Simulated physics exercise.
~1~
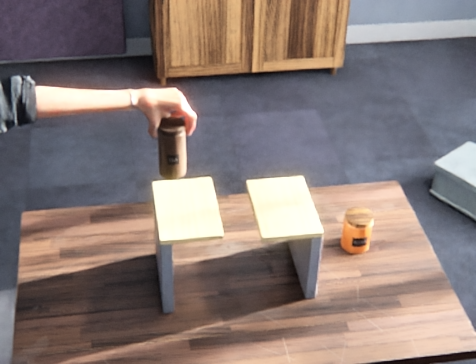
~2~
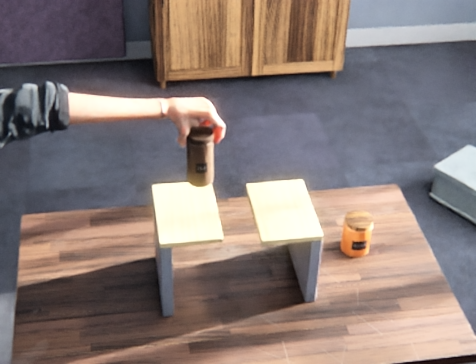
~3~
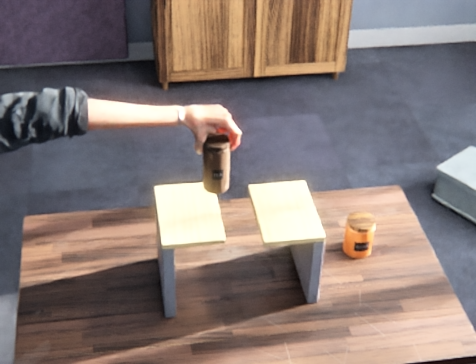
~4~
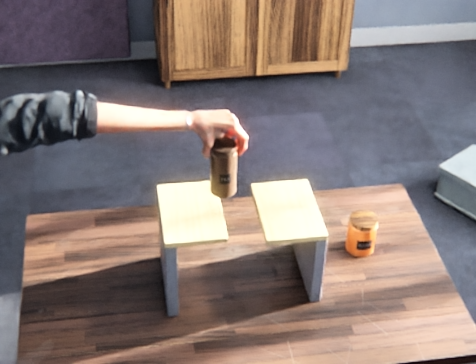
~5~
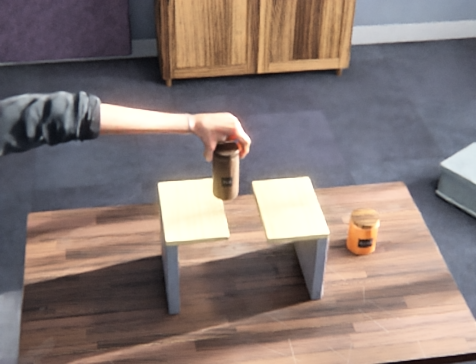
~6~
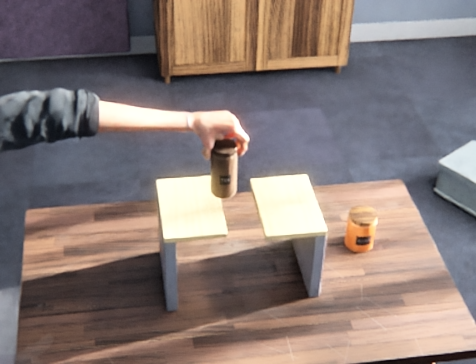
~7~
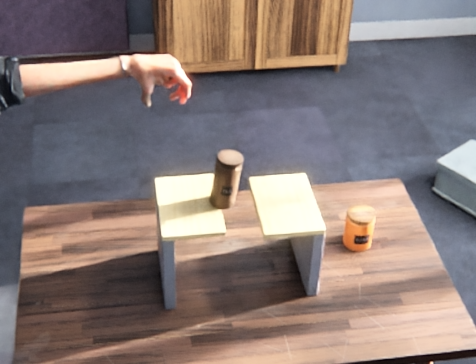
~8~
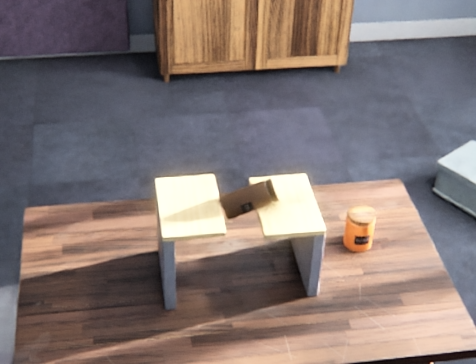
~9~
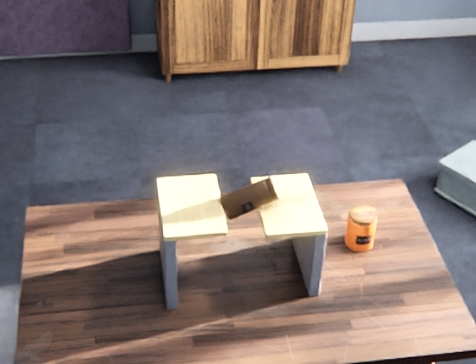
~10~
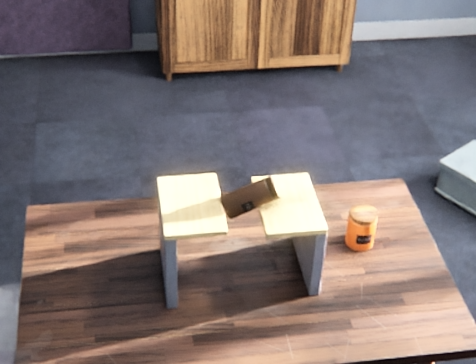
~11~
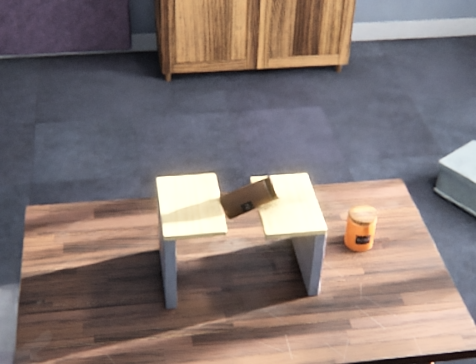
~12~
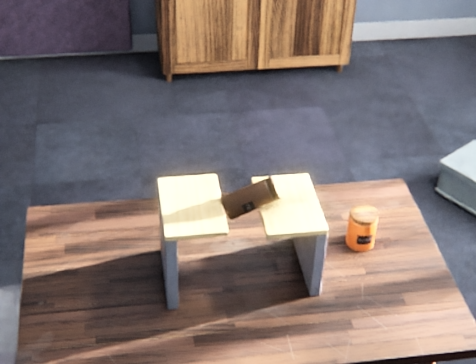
A brown jar was carried to the right by a hand and let go at the inner edge of the left ledge, where it leaned, toppled over and lodged on its side across the gap, while the orange jar stayed put.
